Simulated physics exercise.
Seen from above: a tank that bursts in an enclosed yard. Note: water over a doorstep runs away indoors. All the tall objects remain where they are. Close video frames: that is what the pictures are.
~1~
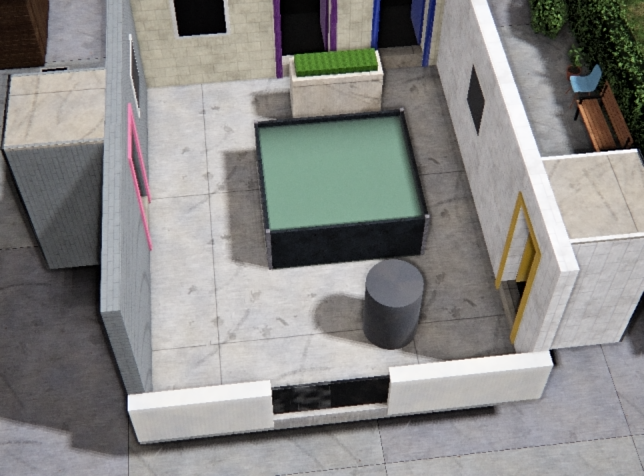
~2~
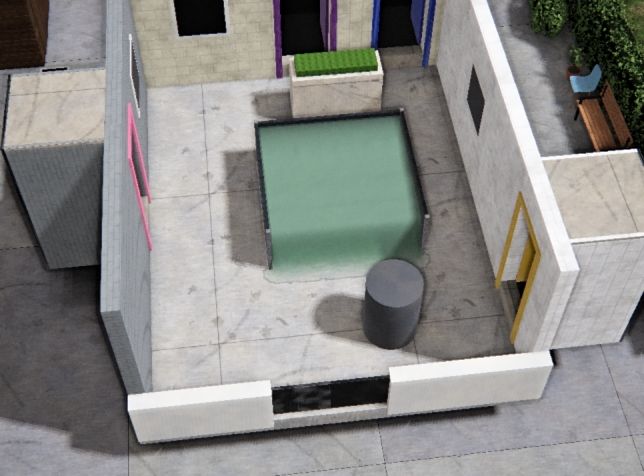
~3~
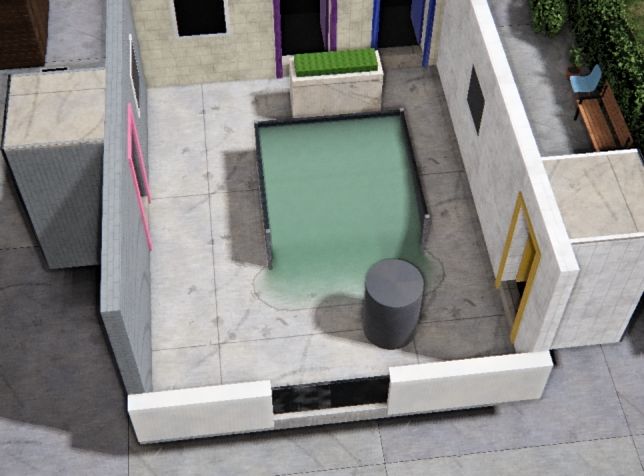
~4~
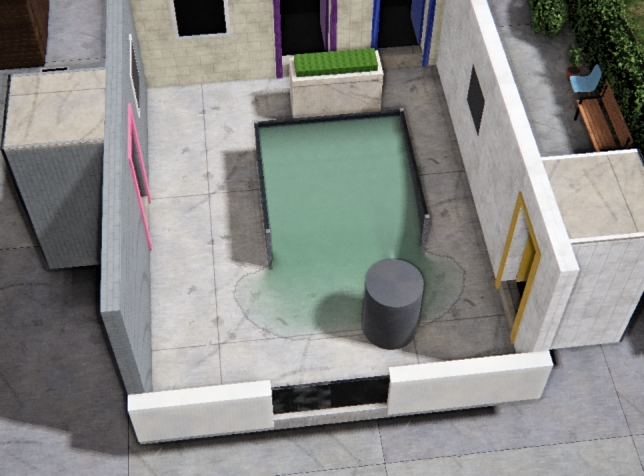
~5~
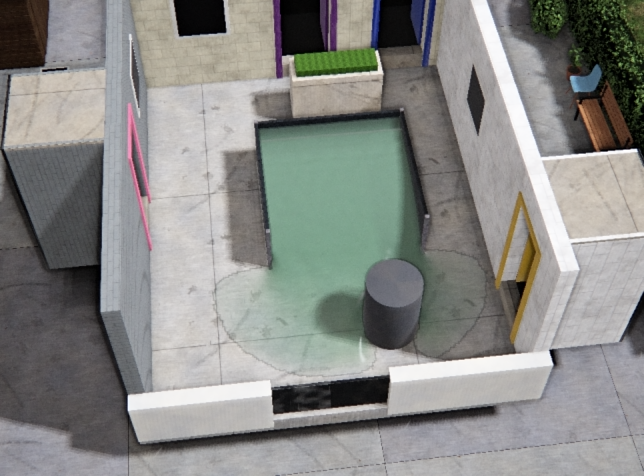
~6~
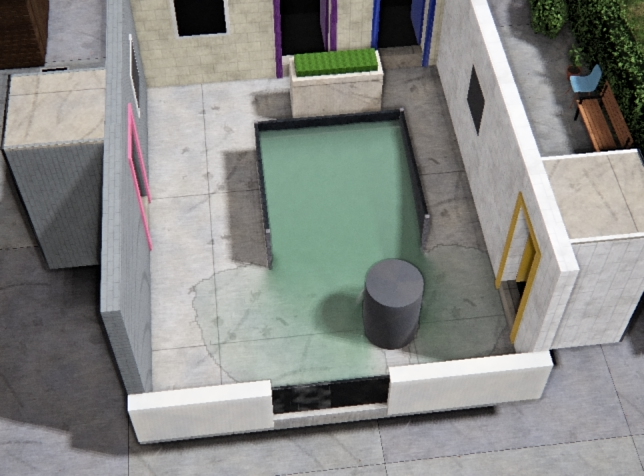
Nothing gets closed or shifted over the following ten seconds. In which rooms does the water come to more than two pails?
In the end the blue door lets in little enough there; the yellow door lets too much in there; the pink door lets in little enough there; the purple door lets in little enough there.
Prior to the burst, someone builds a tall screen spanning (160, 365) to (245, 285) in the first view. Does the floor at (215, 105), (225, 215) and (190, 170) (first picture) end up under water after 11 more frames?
Point by point: First not reached, second not reached, third not reached.
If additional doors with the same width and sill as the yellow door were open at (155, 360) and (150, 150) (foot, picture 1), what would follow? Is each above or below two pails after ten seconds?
Well, the earlier one is above the limit, while the later one is below the limit.
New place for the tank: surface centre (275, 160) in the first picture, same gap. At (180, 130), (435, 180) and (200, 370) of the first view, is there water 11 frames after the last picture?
In the order asked: Not reached, not reached, reached by the flood.
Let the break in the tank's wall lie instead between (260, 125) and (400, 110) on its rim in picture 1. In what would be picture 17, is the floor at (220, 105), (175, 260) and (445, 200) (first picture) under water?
So: Wetted, then spared, then wetted.
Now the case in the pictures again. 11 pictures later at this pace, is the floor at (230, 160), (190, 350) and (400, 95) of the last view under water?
The three points read clear, soaked through and clear.
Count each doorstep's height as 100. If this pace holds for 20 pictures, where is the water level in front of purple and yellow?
Depth ratios, approx.: 0 and 110 percent.
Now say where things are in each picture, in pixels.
The open tank at (338, 171) is whole and still, in the first frame.
Water pours out at (347, 249) and has run to (267, 271), in the second frame.
Water pours out at (347, 249) and has run to (438, 276), in the third frame.
Water pours out at (347, 251) and has run to (457, 290), in the fourth frame.
Water pours out at (347, 251) and has run to (479, 304), in the fifth frame.
The front is at a hidden place, out from the gap at (347, 252), in the sixth frame.
A moment on, water covers 40 % of the floor; the blue door not reached, the yellow door under two buckets in, the pink door not reached, the purple door not reached.
Next, water covers 40 % of the floor; the blue door not reached, the yellow door over two buckets in, the pink door not reached, the purple door not reached.
Then, water covers 75 % of the floor; the blue door not reached, the yellow door far over two buckets in, the pink door wet at the sill, nothing in, the purple door not reached.
Later, water covers 95 % of the floor; the blue door wet at the sill, nothing in, the yellow door far over two buckets in, the pink door wet at the sill, nothing in, the purple door wet at the sill, nothing in.
In the end, water covers 95 % of the floor; the blue door wet at the sill, nothing in, the yellow door far over two buckets in, the pink door wet at the sill, nothing in, the purple door wet at the sill, nothing in.
